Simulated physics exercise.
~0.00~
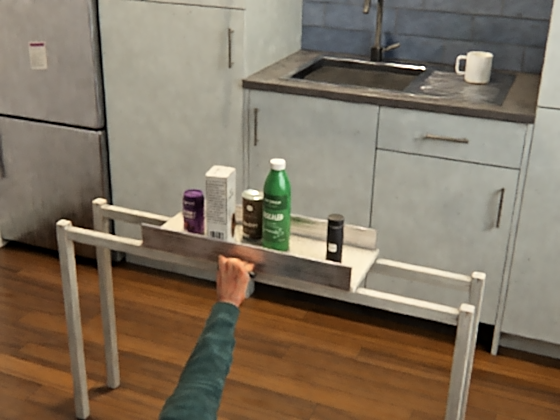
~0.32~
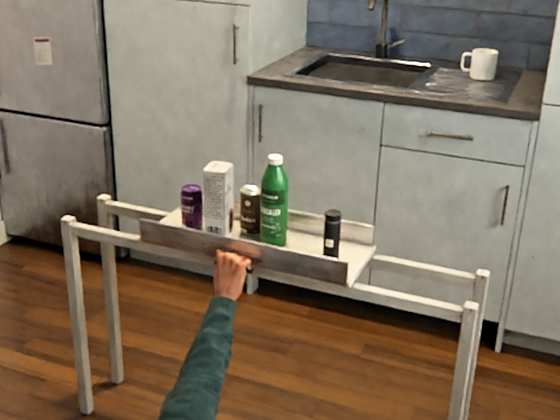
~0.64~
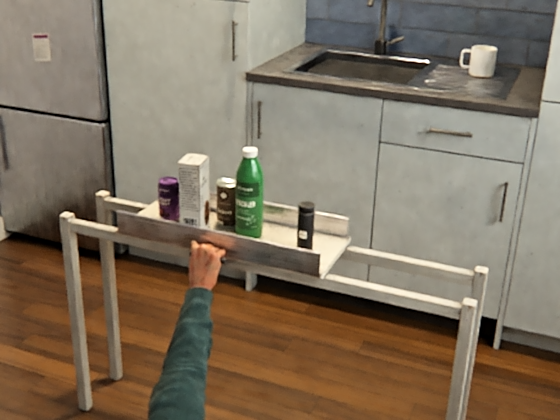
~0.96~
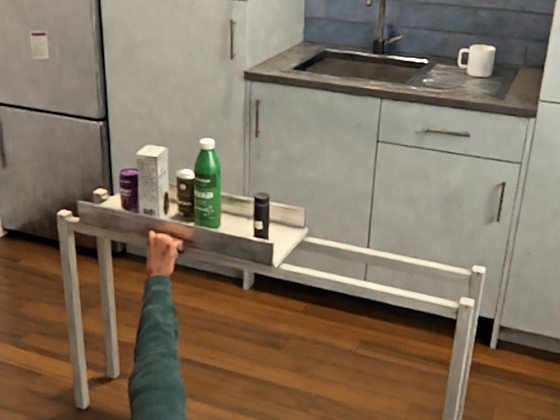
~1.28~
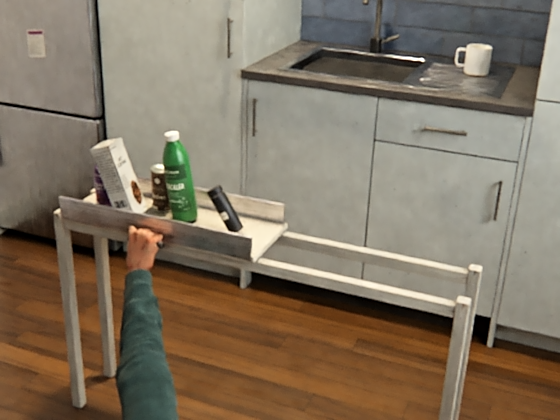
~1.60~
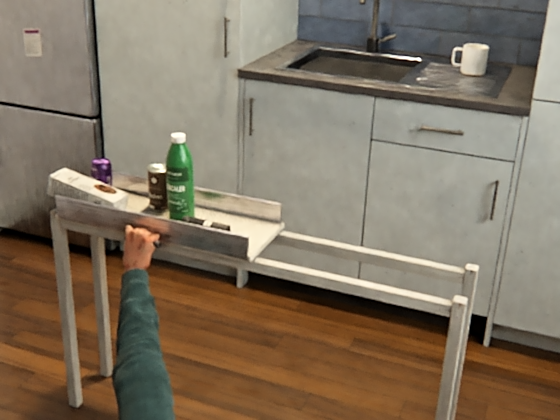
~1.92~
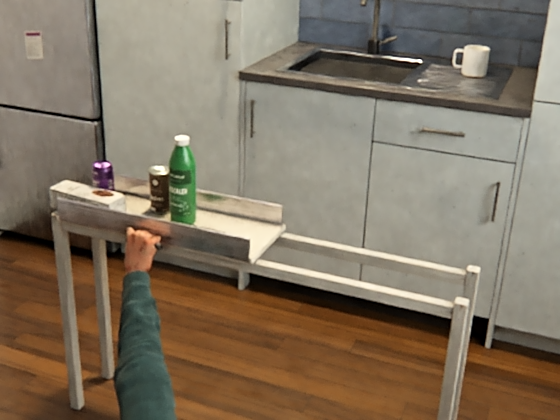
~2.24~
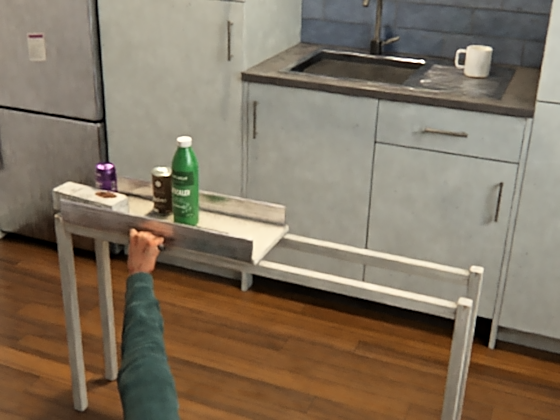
A hand in a green sleeve grips the front of a pale tray resting on a white rail frame in a kitchen, seen from slightly above, with a fridge at left and a sink and white mug behind. On the tray, from left to right, stand a purple can, a white carton, a brown tin, a green bottle and a black shaker. The hand slides the tray left, faster and faster, until it halts at the left end. The carton and shaker topple left, while the bottle tilts and settles upright. Finally, the carton and shaker lie flat, and the other three stand.
